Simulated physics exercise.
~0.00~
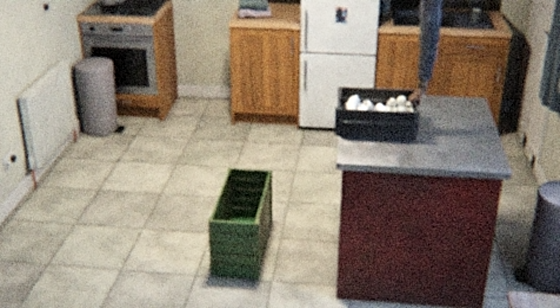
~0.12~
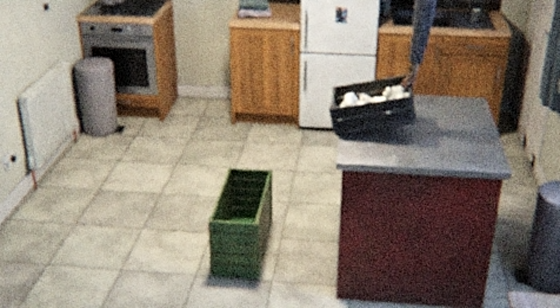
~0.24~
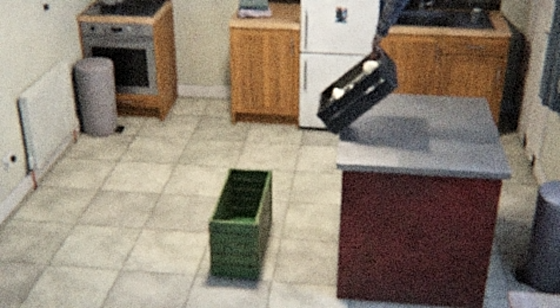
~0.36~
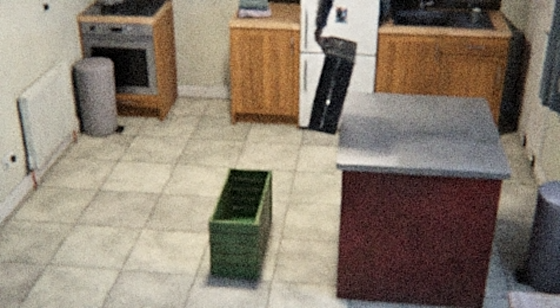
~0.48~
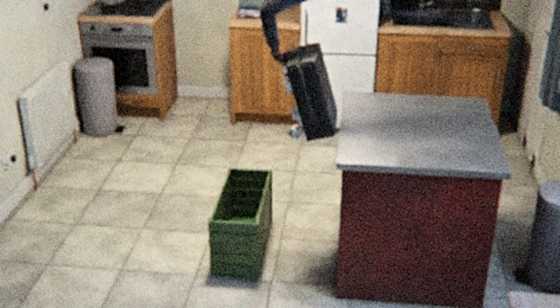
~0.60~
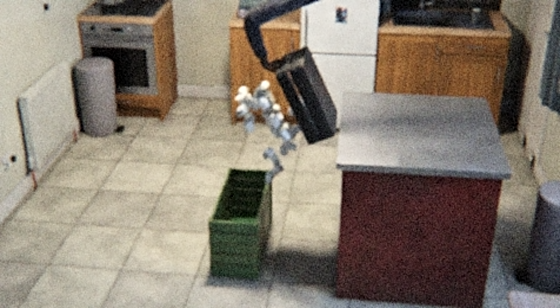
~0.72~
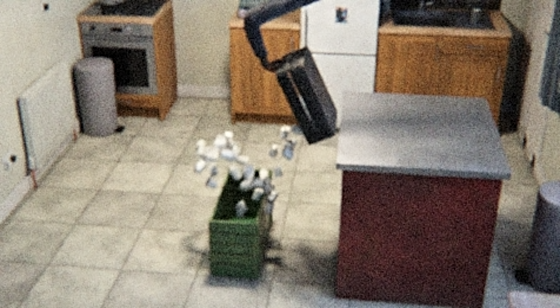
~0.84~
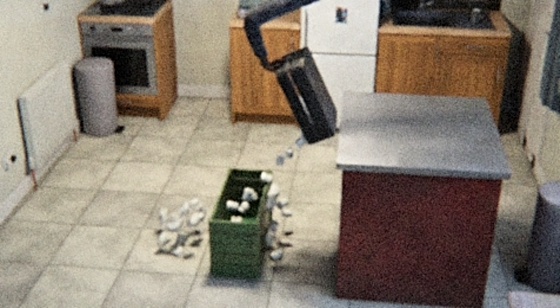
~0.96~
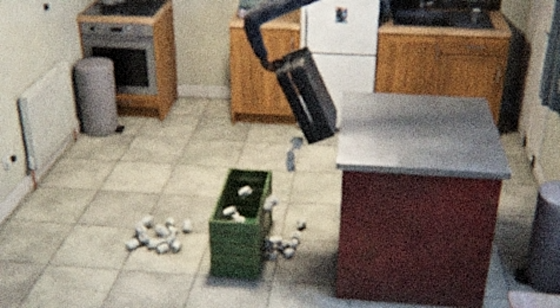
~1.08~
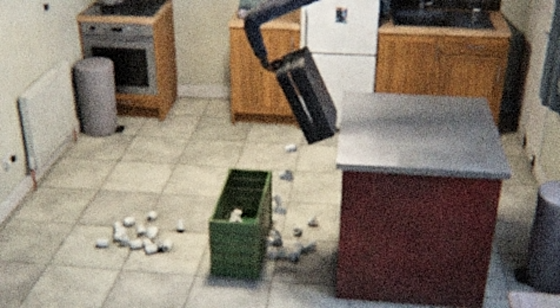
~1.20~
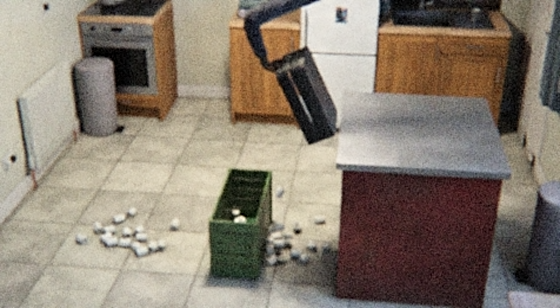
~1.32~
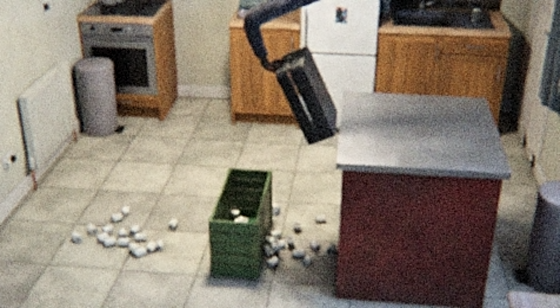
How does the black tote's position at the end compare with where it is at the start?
At the start it sits level on top of the bench, but at the end it is held steeply tipped in the air, just off the bench's left side.
